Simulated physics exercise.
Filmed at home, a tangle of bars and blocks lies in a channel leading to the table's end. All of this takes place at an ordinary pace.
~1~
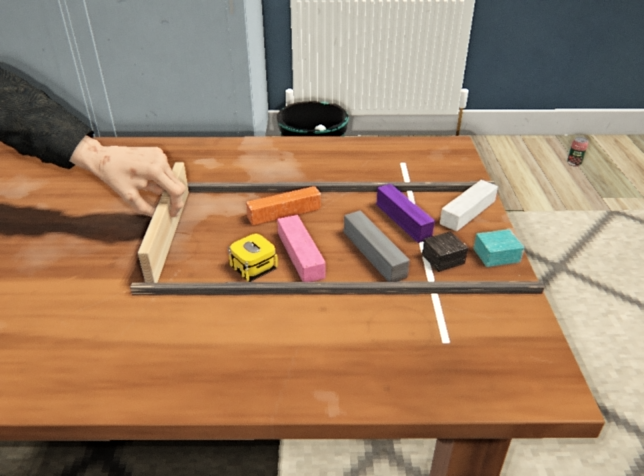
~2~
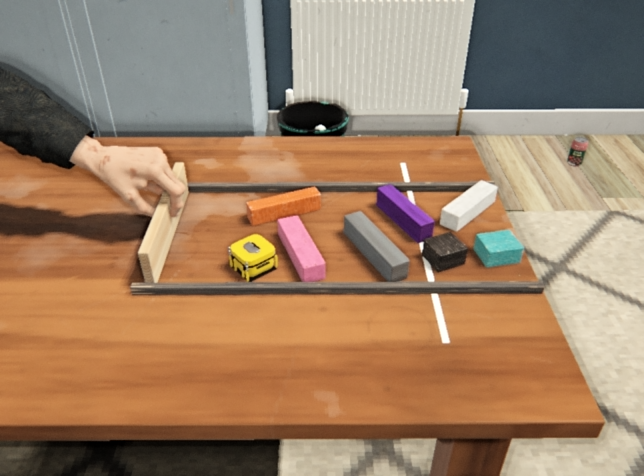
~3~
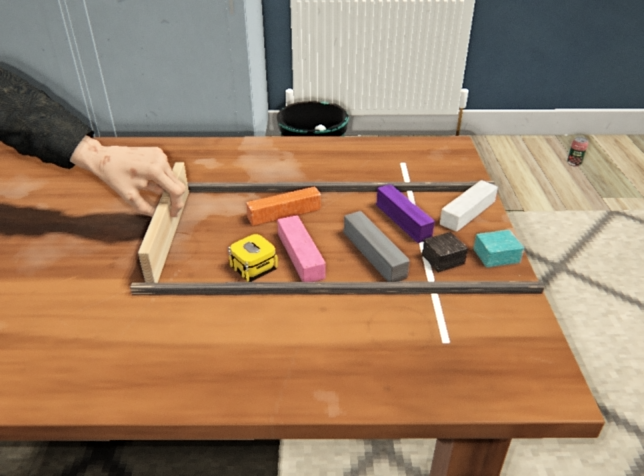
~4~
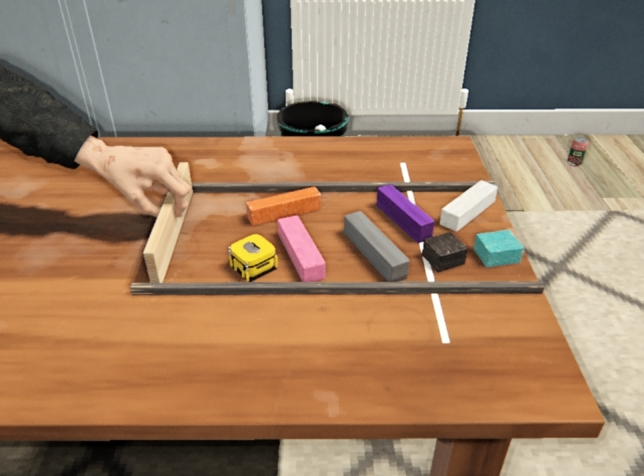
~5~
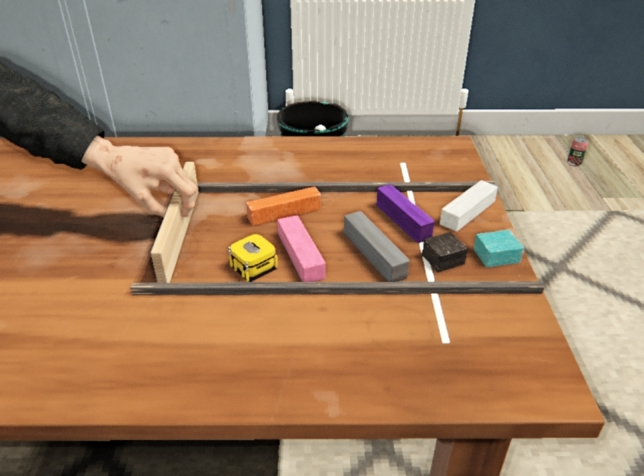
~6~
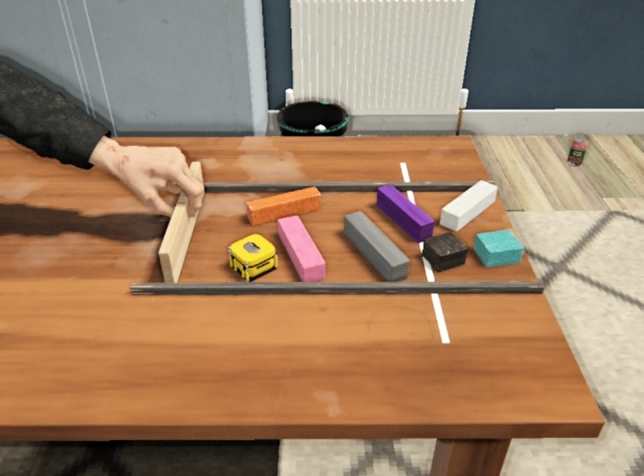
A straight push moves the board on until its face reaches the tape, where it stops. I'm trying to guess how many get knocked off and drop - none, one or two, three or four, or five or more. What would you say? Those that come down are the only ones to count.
The count of pieces that drop is one or two, then.
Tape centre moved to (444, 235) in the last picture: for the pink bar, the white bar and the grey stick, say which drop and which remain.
Lab note - pink bar not toppled, white bar toppled, grey stick not toppled.
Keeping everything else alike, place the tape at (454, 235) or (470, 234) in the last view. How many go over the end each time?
Respectively 3 and 5.
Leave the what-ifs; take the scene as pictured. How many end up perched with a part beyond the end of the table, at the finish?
It's 2.
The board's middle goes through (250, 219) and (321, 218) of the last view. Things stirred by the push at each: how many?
One spot: 2. Other spot: 4.
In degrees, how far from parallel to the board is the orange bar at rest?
Roughly 45°.
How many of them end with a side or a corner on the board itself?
That number would be 3.
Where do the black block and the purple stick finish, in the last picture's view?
The first comes to rest at (523, 250), and the second at (482, 220).
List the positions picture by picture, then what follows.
In the first picture, turquoise block (498, 248); white bar (469, 205); black block (445, 251); board (167, 219); tape (420, 234).
In the second picture, white bar (469, 205); board (167, 219).
In the third picture, black block (444, 252); yellow case (253, 258).
In the fourth picture, turquoise block (498, 248); pink bar (300, 248).
In the fifth picture, white bar (469, 205); purple stick (404, 213).
In the sixth picture, turquoise block (498, 248); white bar (469, 205); black block (444, 252); board (185, 219); tape (420, 234).
Soon after, none off yet; turquoise block at rest near (498, 248); white bar at rest near (469, 205); black block at rest near (444, 252).
In the end, the number that fall off is one or two; gone, turquoise block.
